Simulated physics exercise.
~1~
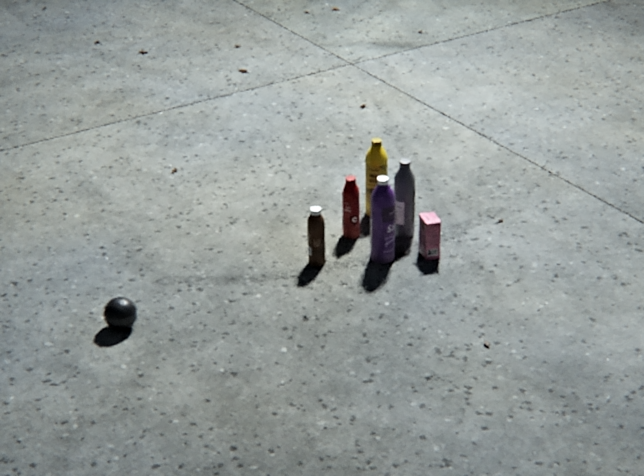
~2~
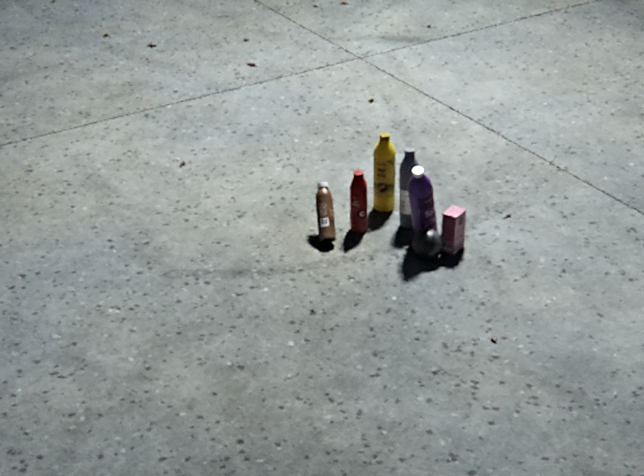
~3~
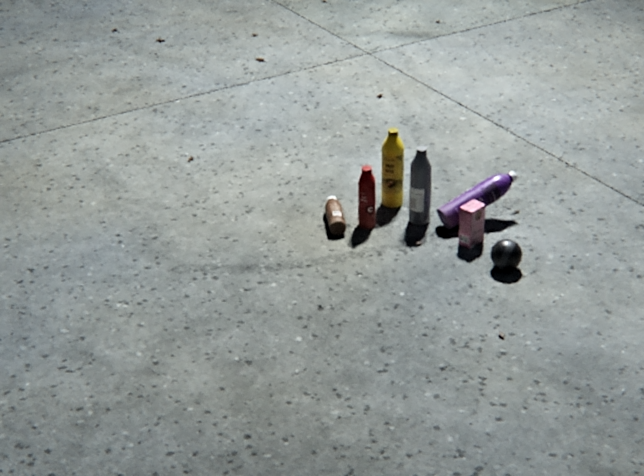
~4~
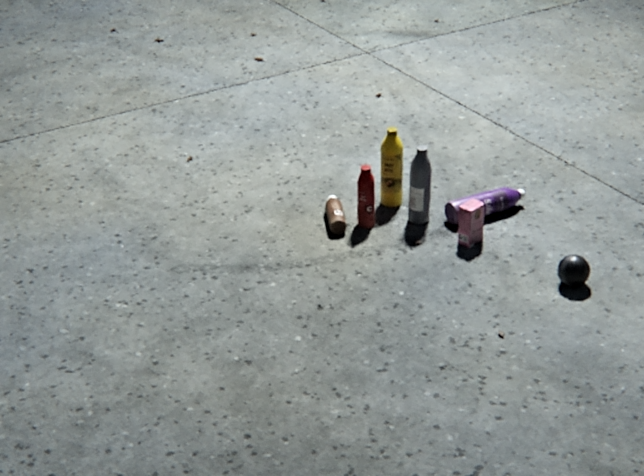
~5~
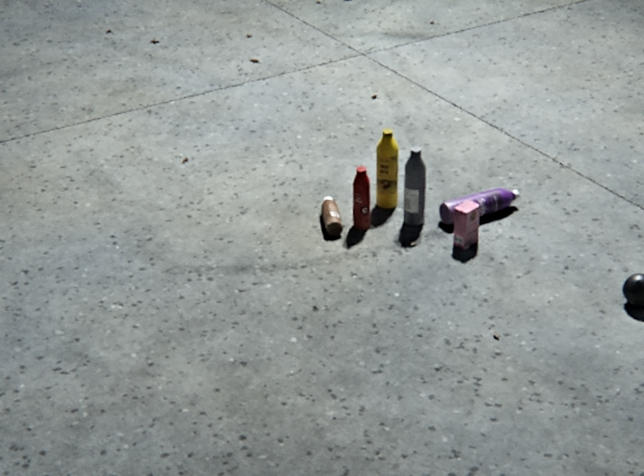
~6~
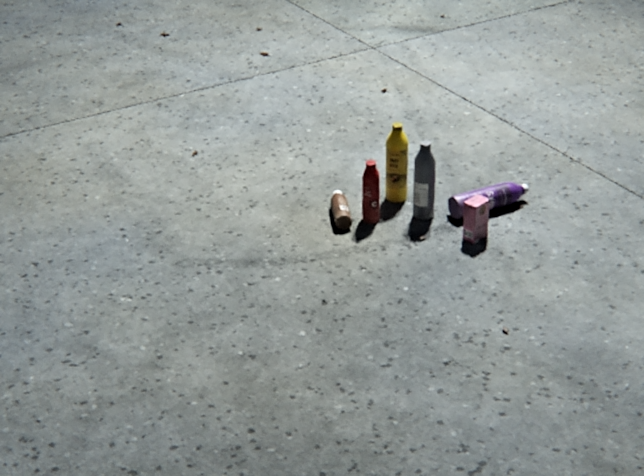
Black ball rolling right across a concrete floor, knocking over purple and brown bottles and leaving three bottles and pink carton upright.
